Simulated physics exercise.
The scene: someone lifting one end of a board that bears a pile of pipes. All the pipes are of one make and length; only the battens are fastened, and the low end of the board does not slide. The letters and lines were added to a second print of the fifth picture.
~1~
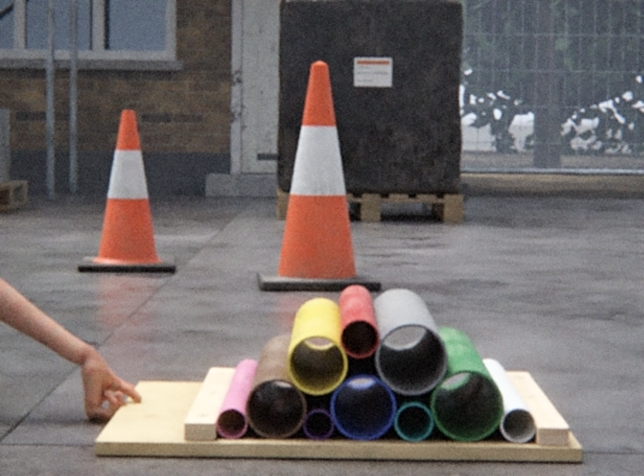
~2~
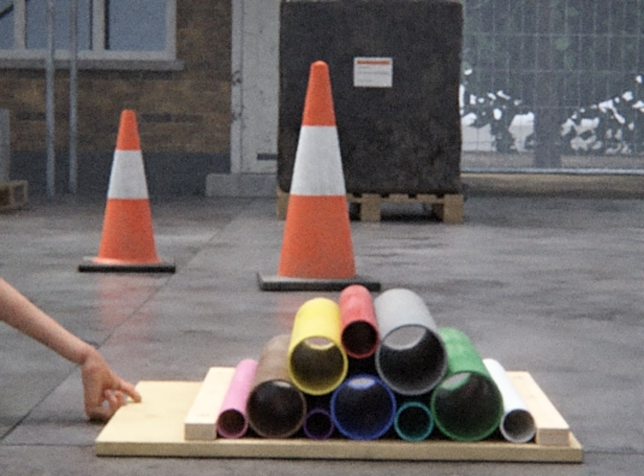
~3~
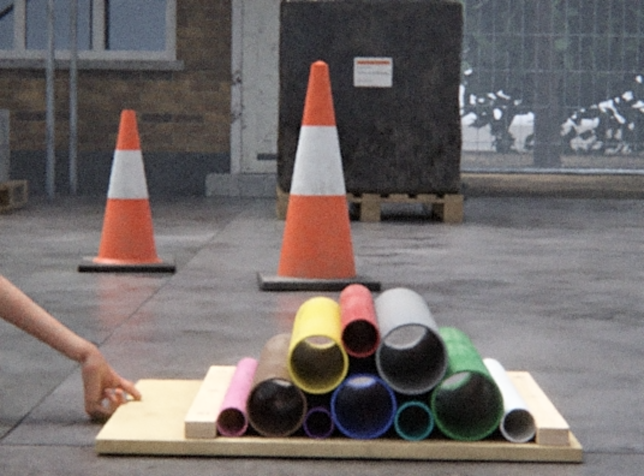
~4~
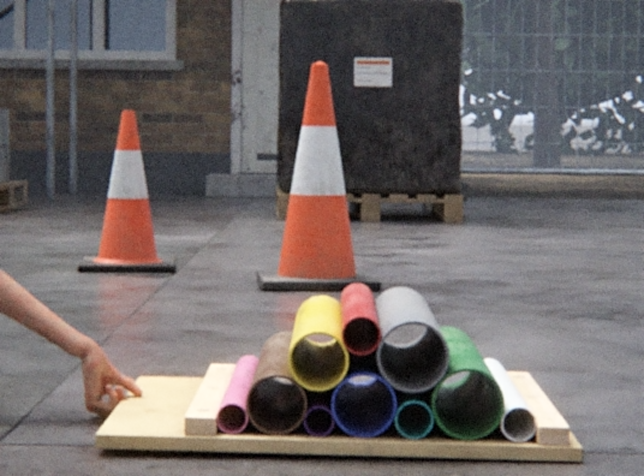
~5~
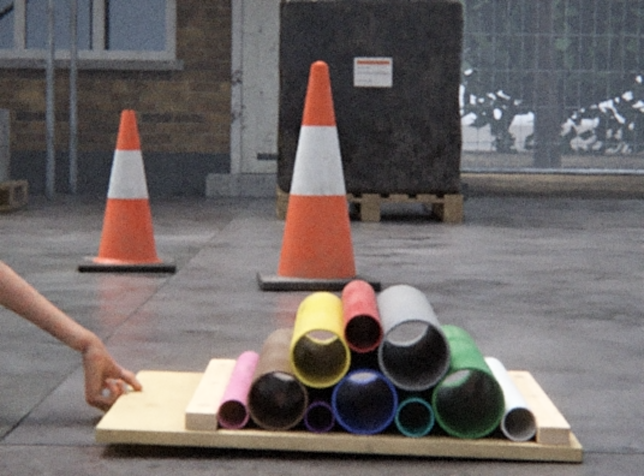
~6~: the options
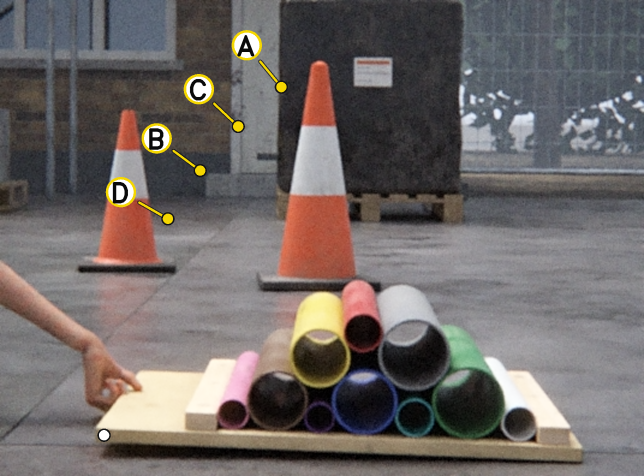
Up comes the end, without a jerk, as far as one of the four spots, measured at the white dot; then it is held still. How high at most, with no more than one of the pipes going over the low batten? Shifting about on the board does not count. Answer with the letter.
No higher than C.
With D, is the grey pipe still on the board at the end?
Yes, with D.
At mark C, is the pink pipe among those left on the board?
Yes.
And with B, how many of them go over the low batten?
At B the number is none.
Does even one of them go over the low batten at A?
Yes, at A.
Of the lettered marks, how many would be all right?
Three of the four.
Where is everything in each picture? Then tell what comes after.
Brown pipe (276, 409); purple pipe (318, 425); blue pipe (363, 408), in the first frame.
Blue pipe (363, 408); turquoise pipe (414, 422), in the second frame.
Board (338, 408); pink pipe (232, 421); brown pipe (276, 407); yellow pipe (318, 363), in the third frame.
Board (338, 406); pink pipe (232, 418); brown pipe (276, 405), in the fourth frame.
Board (339, 403); pink pipe (233, 413); brown pipe (277, 400), in the fifth frame.
On the marked copy, A at (282, 87); B at (200, 170); C at (238, 126); D at (168, 219); the white dot at (104, 435).
Following C. Soon after the start, board at 22°.
Later, board at 42°.
In the end, board at 43°, none over the low batten.
As for the rest, A two over the low batten (grey, yellow); B none over the low batten; D none over the low batten.
